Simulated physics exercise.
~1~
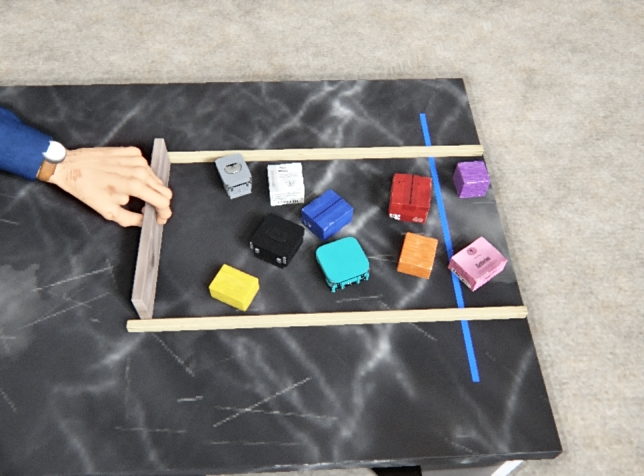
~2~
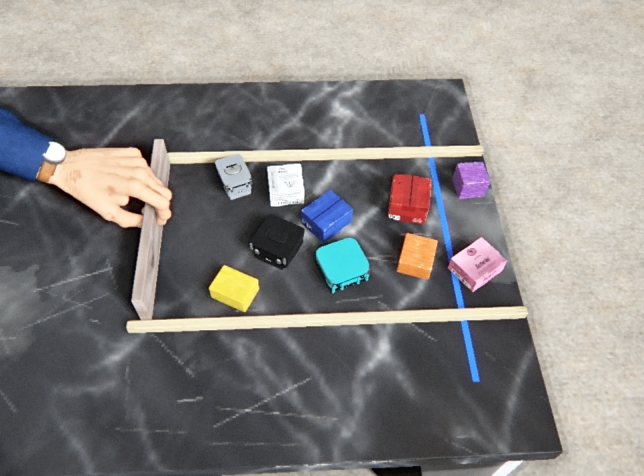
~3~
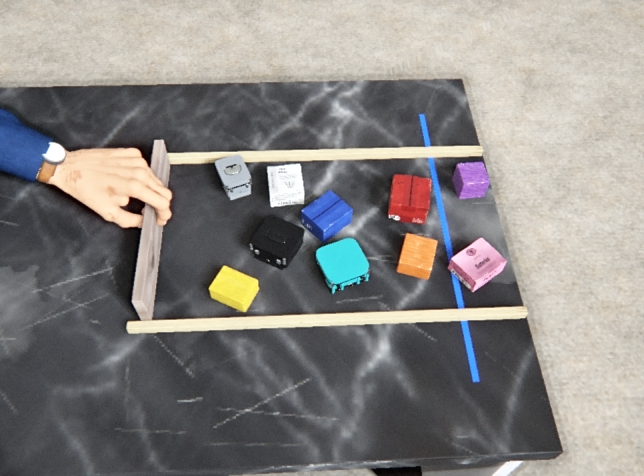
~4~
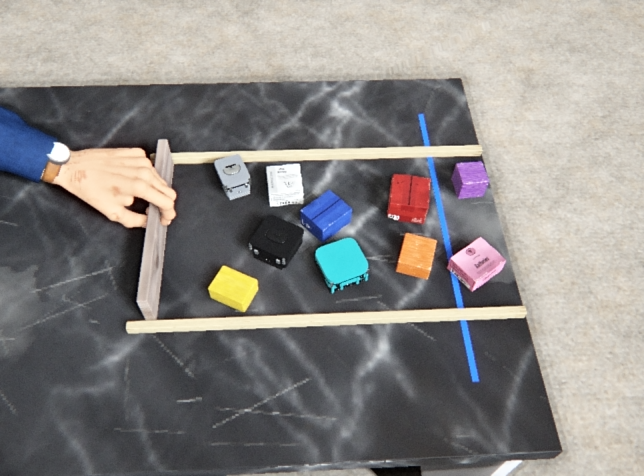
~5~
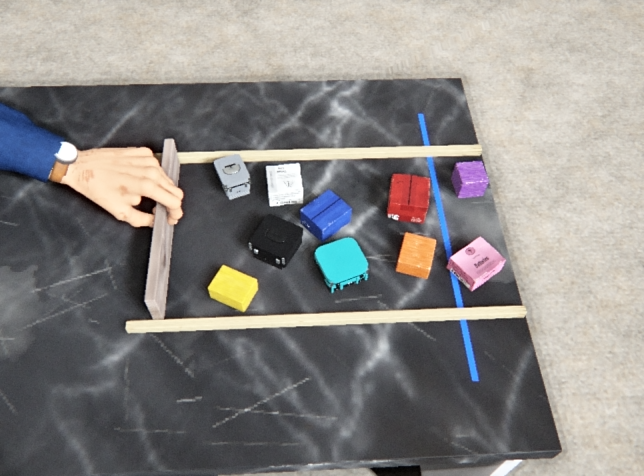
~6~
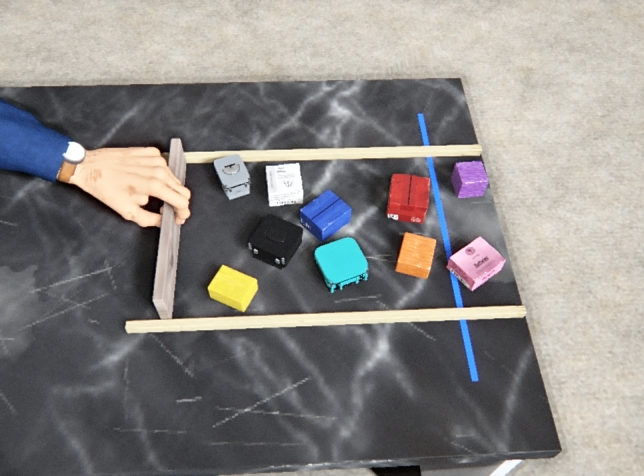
A hand in a blue sleeve holds a wooden board upright at the left of a dark, white-veined tabletop, seen from above against a pale carpet. Between two light rails sit grey, white, blue, black, yellow and turquoise blocks, with red, orange, purple and pink ones near a blue tape line at right. The hand stays still, then slides the board slightly right, touching no blocks.
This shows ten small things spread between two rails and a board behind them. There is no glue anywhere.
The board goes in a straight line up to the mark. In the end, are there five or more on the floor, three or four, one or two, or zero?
There are three or four on the floor.
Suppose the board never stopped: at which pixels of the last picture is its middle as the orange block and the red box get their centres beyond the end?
First it's close to (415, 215), next close to (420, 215).
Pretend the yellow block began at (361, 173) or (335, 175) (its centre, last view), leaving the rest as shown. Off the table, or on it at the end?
Taking them in order, it drops away and then it drops away.
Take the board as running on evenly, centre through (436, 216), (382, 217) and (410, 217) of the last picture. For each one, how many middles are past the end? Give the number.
4, 1, 2.
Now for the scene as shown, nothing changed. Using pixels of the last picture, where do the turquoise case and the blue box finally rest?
First (511, 257), then (481, 195).
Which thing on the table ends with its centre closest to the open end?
It's the turquoise case that is foremost.
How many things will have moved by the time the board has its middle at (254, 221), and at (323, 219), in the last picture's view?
4 at one spot and 8 at the other.
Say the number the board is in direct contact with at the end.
3.
Early on, none off yet; purple block at rest near (469, 180); pink box at rest near (476, 264); red box at rest near (408, 198).
A while later, none off yet; purple block at rest near (469, 180); pink box moving near (480, 264); red box travelled a little near (427, 196).
Further along, one off so far; purple block leaning well over near (501, 167); pink box in the air near (521, 314); red box travelled well along near (482, 182).
Finally, the number that fall off is three or four; lost, orange block, red box, pink box and purple block.
